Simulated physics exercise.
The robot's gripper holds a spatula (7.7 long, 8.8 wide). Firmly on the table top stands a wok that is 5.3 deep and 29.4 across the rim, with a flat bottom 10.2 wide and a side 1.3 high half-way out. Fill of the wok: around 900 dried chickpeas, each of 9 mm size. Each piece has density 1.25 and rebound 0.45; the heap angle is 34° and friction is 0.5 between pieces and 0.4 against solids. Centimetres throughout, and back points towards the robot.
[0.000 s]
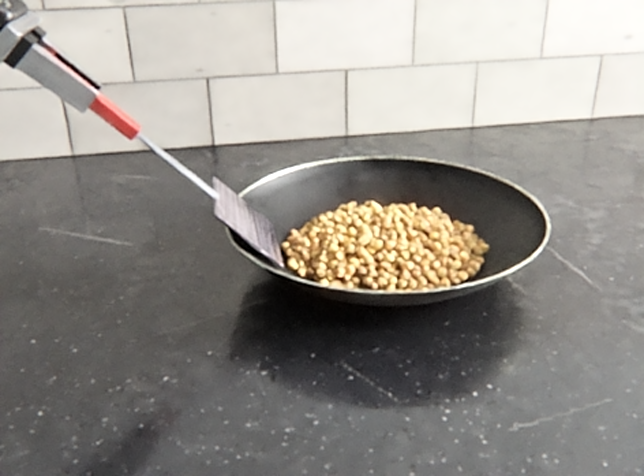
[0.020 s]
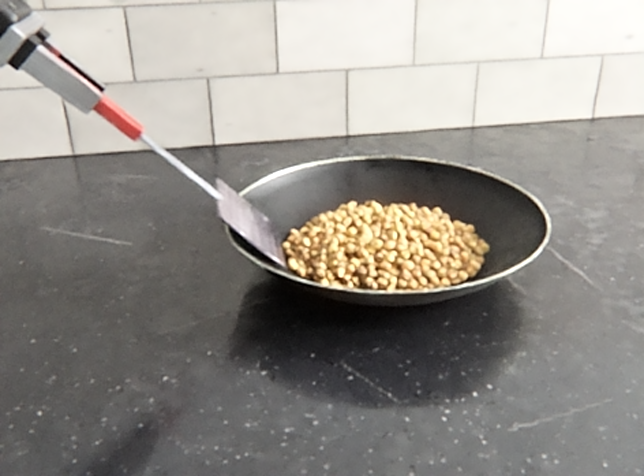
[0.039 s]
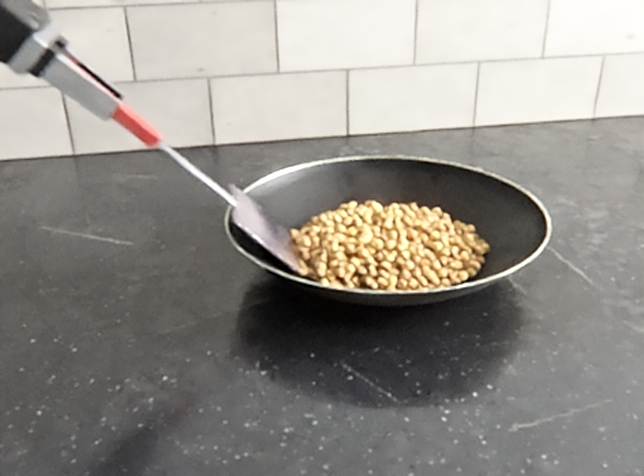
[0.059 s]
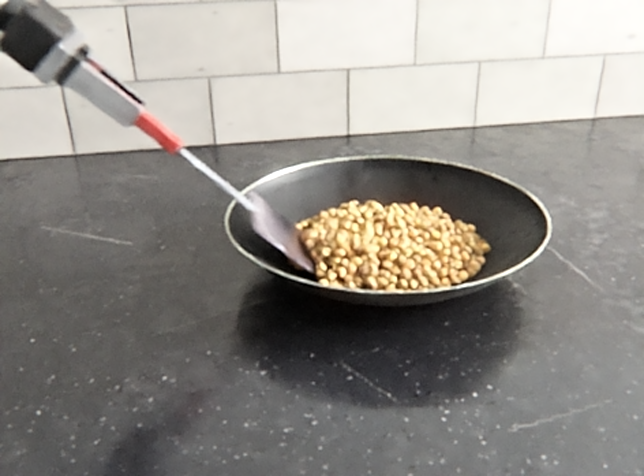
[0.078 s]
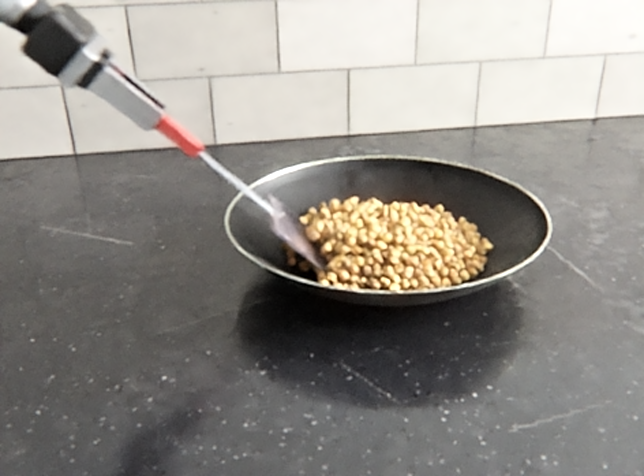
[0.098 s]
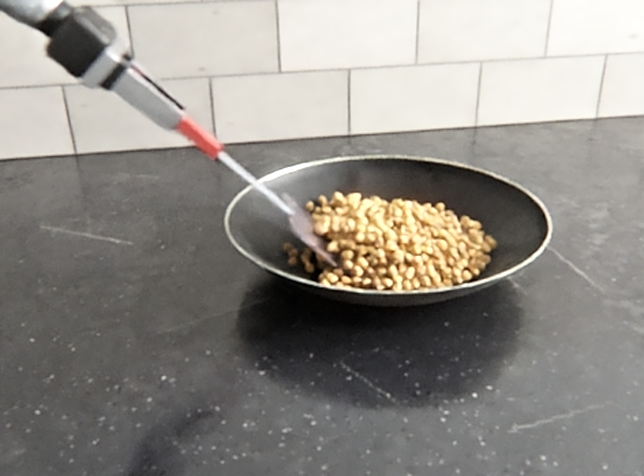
A spatula held by a robot gripper rests against the left side of a heap of dried chickpeas in a dark wok on a black countertop. It then slides rightward into the heap, pushing the near chickpeas inward, and the mound rises slightly while a few chickpeas sit behind the blade.
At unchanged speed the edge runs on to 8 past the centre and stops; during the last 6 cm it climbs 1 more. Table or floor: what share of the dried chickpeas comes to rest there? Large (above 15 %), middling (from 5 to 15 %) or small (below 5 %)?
Middling; from 5 to 15 %.
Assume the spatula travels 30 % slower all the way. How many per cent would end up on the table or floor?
It would be roughly 0 percent.
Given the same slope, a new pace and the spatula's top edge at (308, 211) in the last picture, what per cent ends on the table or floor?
Share: Roughly 20 %.
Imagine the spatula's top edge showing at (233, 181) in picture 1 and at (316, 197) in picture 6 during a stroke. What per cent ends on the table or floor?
Roughly 20 percent ends up there.
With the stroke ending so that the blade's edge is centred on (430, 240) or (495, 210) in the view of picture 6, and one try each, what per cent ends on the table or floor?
Estimates, in order: 0 % and 35 %.
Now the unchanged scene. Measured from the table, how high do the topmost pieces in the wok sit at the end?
6.5 cm.
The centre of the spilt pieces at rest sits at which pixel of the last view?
Near (579, 242).
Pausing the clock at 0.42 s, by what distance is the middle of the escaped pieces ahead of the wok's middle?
The distance is about 18 cm.
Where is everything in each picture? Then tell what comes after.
In the first frame, the spatula top edge at (214, 195), sloping 46°; upper third of the load around (383, 239), from x 285 to 485, top at y 205; 900 in the wok.
In the second frame, the spatula top edge at (218, 196), sloping 46°; upper third of the load around (383, 238), from x 285 to 485, top at y 205.
In the third frame, the spatula top edge at (233, 202), sloping 46°; upper third of the load around (383, 238), from x 285 to 485, top at y 205.
In the fourth frame, the spatula top edge at (252, 208), sloping 46°; upper third of the load around (380, 236), from x 285 to 485, top at y 205.
In the fifth frame, the spatula top edge at (271, 211), sloping 46°; upper third of the load around (382, 233), from x 285 to 490, top at y 200.
In the sixth frame, the spatula top edge at (289, 211), sloping 46°; upper third of the load around (387, 230), from x 285 to 490, top at y 195; 900 in the wok.
After 0.15 s, sloping 46°, highest piece 6 above the table; 900 in the wok.
After 0.19 s, sloping 46°, highest piece 6 above the table; 900 in the wok.
After 0.42 s, sloping 46°, highest piece 7 above the table; 810 in the wok, 75 on the table or floor, 15 on the blade or in flight.
After 1.47 s, sloping 46°, highest piece 6 above the table; 808 in the wok, 92 on the table or floor.
In the end, 808 in the wok, 92 on the table or floor. That is 10 % on the table or floor.
